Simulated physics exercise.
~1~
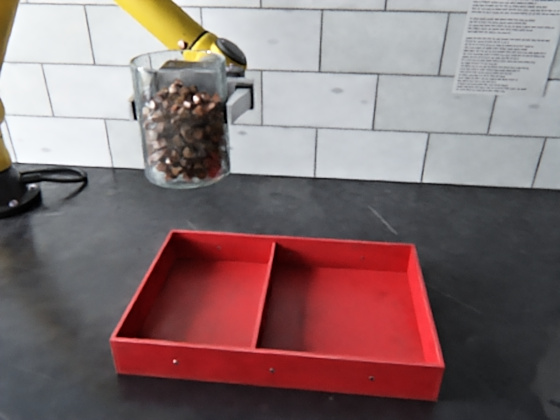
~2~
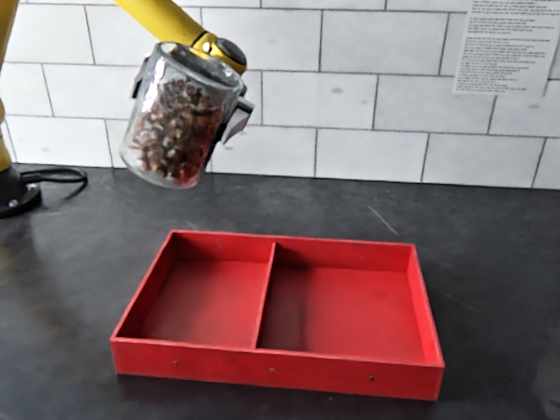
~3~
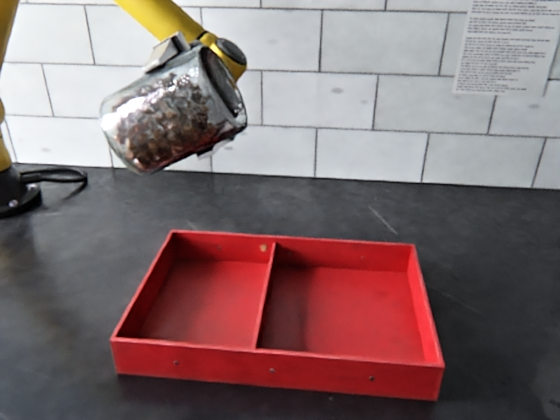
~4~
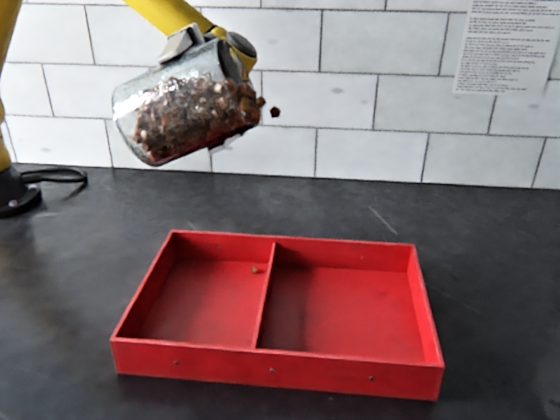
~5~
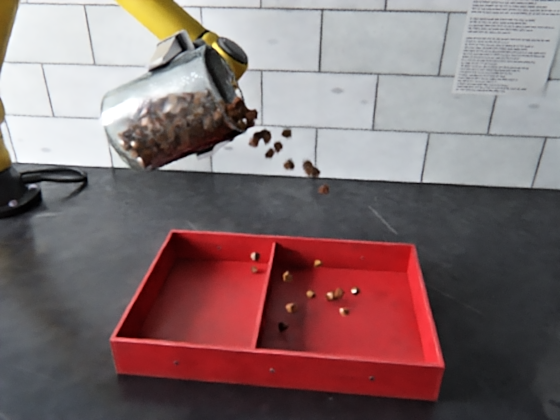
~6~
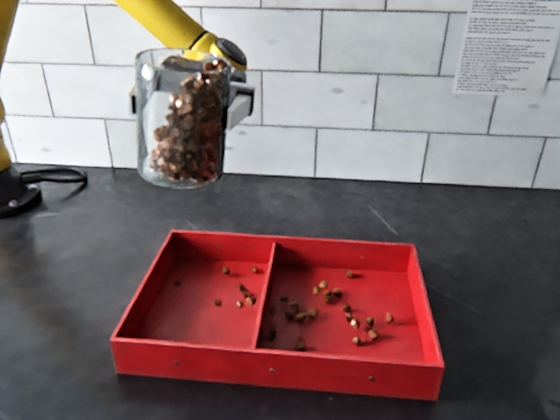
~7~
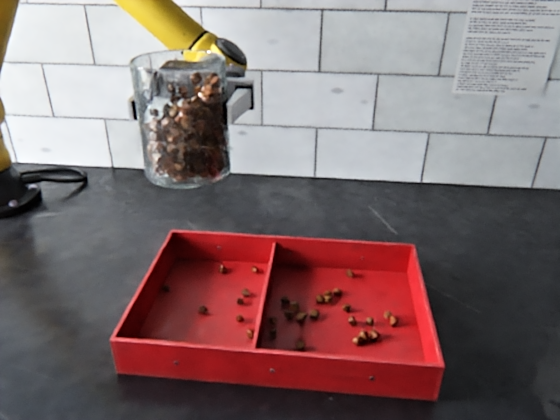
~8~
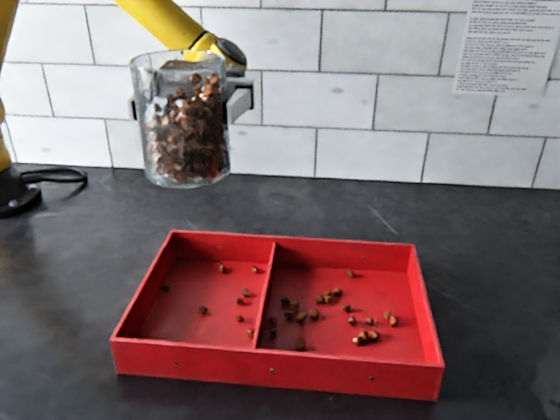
A yellow robot arm tipped a clear beaker of brown pellets over a divided red tray, spilling a small scattering into both parts, more in the right one, then turned it upright again with most of the pellets still inside.
